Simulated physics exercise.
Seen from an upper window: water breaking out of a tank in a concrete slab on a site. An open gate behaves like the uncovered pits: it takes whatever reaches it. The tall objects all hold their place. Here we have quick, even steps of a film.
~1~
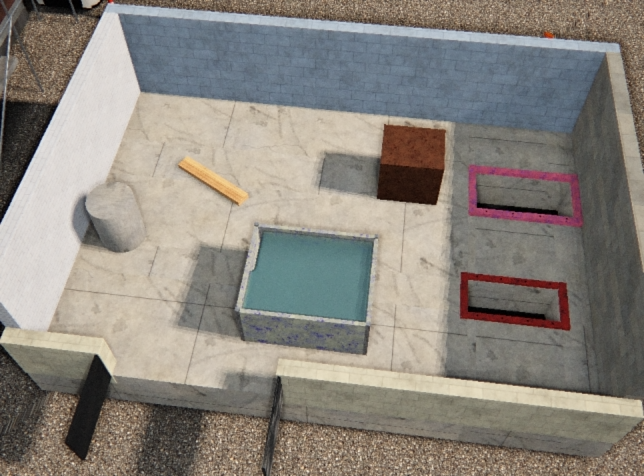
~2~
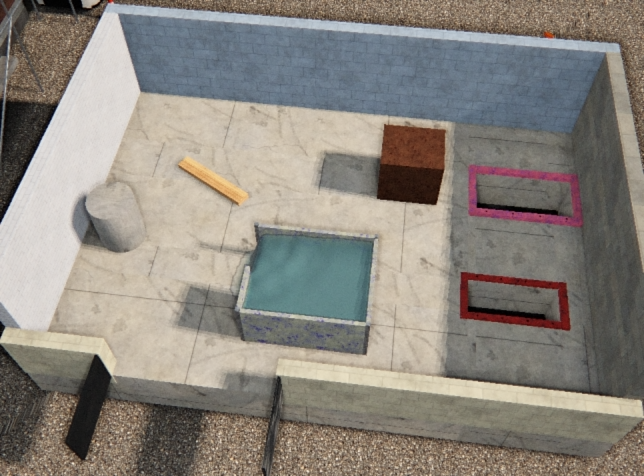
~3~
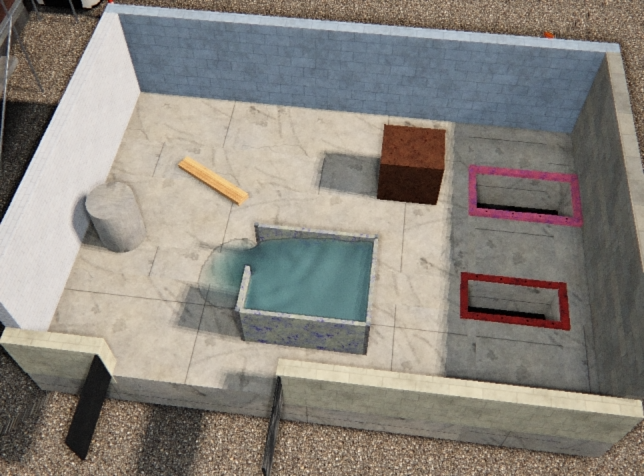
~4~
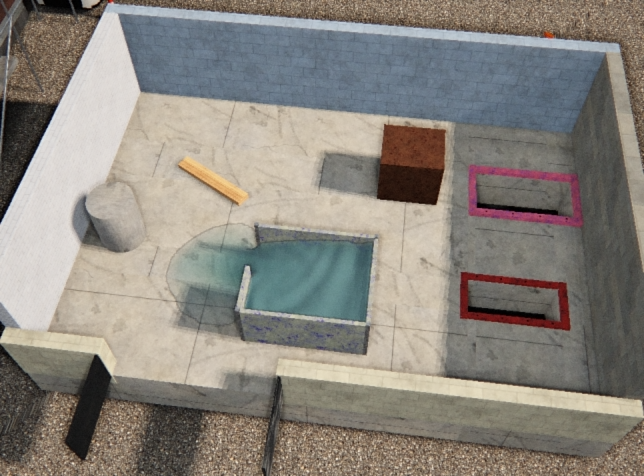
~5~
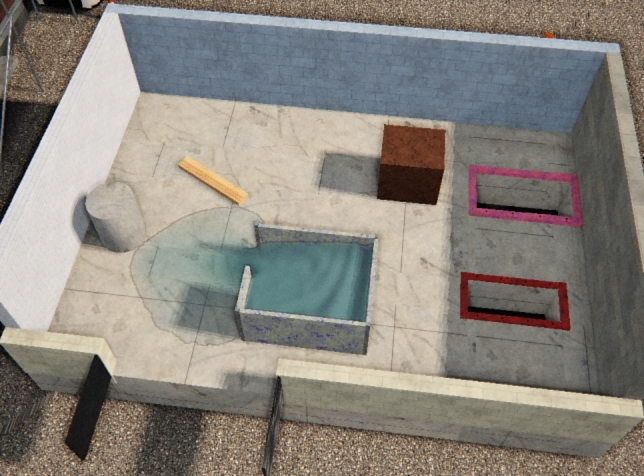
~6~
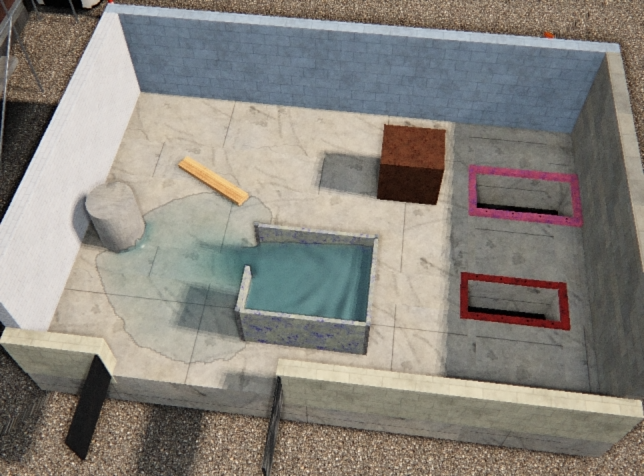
In a walled concrete yard seen from above, a stone tank of still, blue-green water opens on its left side. Water pours through the gap and fans out leftward over the pale floor, widening into a thin, rounded sheet that reaches the grey cylinder and the wooden plank.
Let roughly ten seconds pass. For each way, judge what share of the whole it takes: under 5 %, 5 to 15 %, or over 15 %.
Shares: The gate takes over 15 %; the pink pit takes under 5 %; the red pit takes under 5 %.
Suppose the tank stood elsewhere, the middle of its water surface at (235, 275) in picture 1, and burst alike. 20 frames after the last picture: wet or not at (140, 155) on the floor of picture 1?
Outcome at the given point: Swamped.
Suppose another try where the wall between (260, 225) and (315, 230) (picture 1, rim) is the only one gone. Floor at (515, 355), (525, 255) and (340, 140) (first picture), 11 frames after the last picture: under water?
Taking them in order, I'd say not reached, not reached and swamped.
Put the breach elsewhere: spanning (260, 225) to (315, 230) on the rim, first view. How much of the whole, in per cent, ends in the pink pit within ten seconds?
The pink pit takes 6 per cent.
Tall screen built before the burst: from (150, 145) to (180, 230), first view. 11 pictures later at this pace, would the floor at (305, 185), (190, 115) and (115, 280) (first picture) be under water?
Point by point: First spared, next swamped, last swamped.
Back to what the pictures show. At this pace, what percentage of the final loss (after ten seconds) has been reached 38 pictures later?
It comes to around 55 per cent.
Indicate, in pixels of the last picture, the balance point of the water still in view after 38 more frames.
My reading is close to (229, 233).
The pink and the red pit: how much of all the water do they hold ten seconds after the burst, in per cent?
Close to 0 in a hundred and 0 in a hundred, in that order.
A moment on, water covers 25 % of the floor; the gate 1 %, the pink pit 0 %, the red pit 0 %.
Next, water covers 25 % of the floor; the gate 1 %, the pink pit 0 %, the red pit 0 %.
Then, water covers 35 % of the floor; the gate 4 %, the pink pit 0 %, the red pit 0 %.
Later, water covers 65 % of the floor; the gate 10 %, the pink pit 0 %, the red pit 0 %.
In the end, water covers 85 % of the floor; the gate 17 %, the pink pit 0 %, the red pit 0 %.
